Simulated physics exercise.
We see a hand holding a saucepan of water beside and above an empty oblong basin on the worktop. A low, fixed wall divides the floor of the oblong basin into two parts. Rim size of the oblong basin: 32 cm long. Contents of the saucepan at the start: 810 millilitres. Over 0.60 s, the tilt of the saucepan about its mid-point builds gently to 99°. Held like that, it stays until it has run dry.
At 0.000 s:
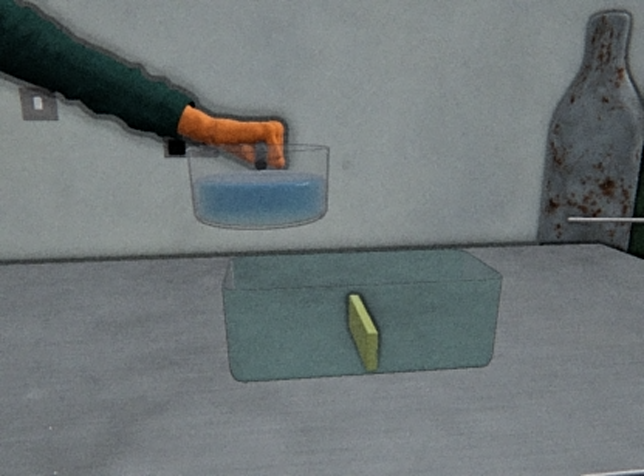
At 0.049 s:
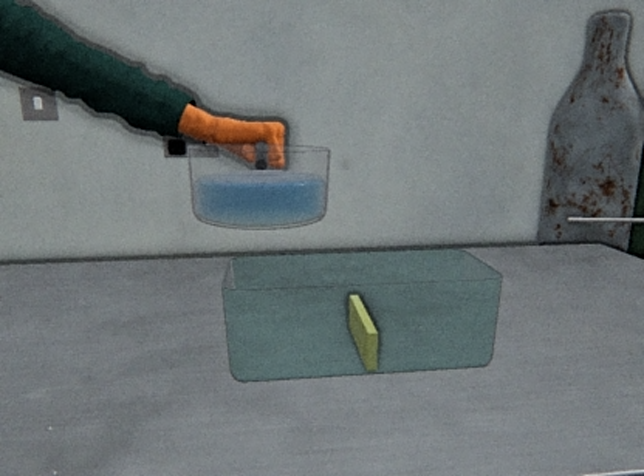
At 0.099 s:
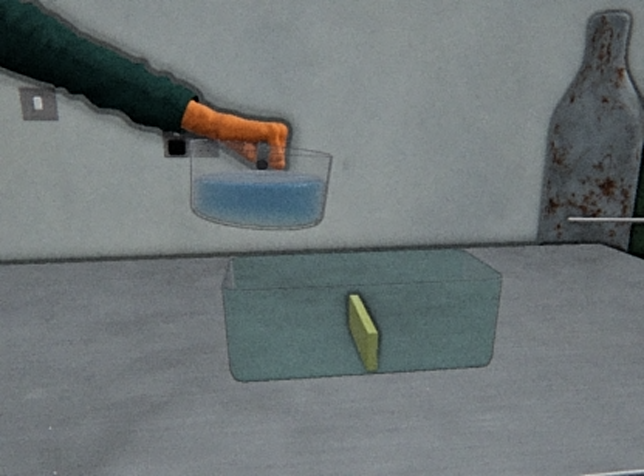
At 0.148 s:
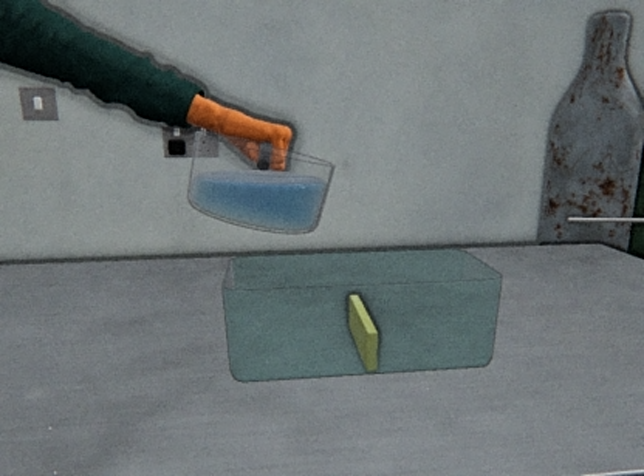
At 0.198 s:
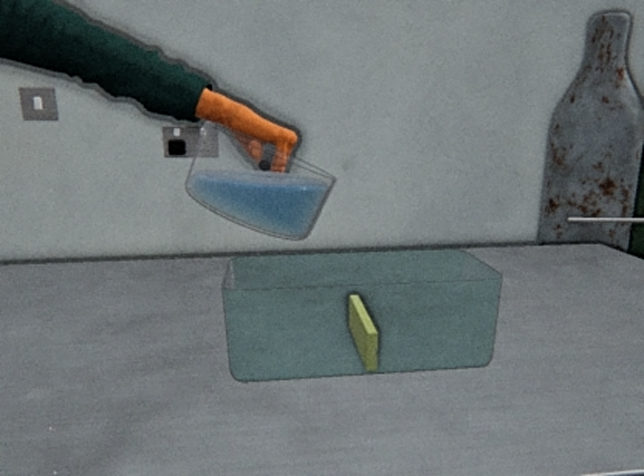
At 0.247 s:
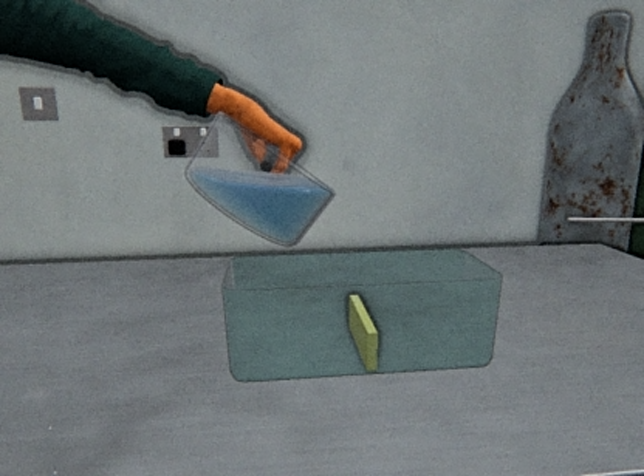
The clip shows an orange-gloved hand holding a clear container of blue water above an empty oblong basin with a yellowish upright divider on a grey worktop. The hand gradually tilts the container to the right, lowering its right rim.
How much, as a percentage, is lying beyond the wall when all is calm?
Around 31 per cent lies beyond the wall.
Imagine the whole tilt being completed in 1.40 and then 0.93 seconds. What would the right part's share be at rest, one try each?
The first try gives around 50 percent, the second around 45 percent.
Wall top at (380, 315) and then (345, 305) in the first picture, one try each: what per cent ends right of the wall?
One try each: Around 15 percent and then around 50 percent.
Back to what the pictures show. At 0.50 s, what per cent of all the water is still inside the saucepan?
About 32 per cent.
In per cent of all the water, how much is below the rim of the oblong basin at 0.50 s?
Roughly 36 percent of it.
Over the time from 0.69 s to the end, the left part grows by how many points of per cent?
I'd say near 12 percent.
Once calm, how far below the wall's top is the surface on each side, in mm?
Left roughly 22 mm; right roughly 36 mm.
By 0.50 s the tilt is 93° and 32 per cent is still to pour, 17 is left of the wall and 18 right of it.
By 0.69 s the tilt is 99° and 11 per cent is still to pour, 53 is left of the wall and 29 right of it.
By 0.89 s the tilt is 99° and 2 per cent is still to pour, 60 is left of the wall and 30 right of it.
By 1.10 s the tilt is 99° and 0 per cent is still to pour, 64 is left of the wall and 31 right of it.
At rest 65 per cent lies left of the wall, 31 right of it and 5 outside.
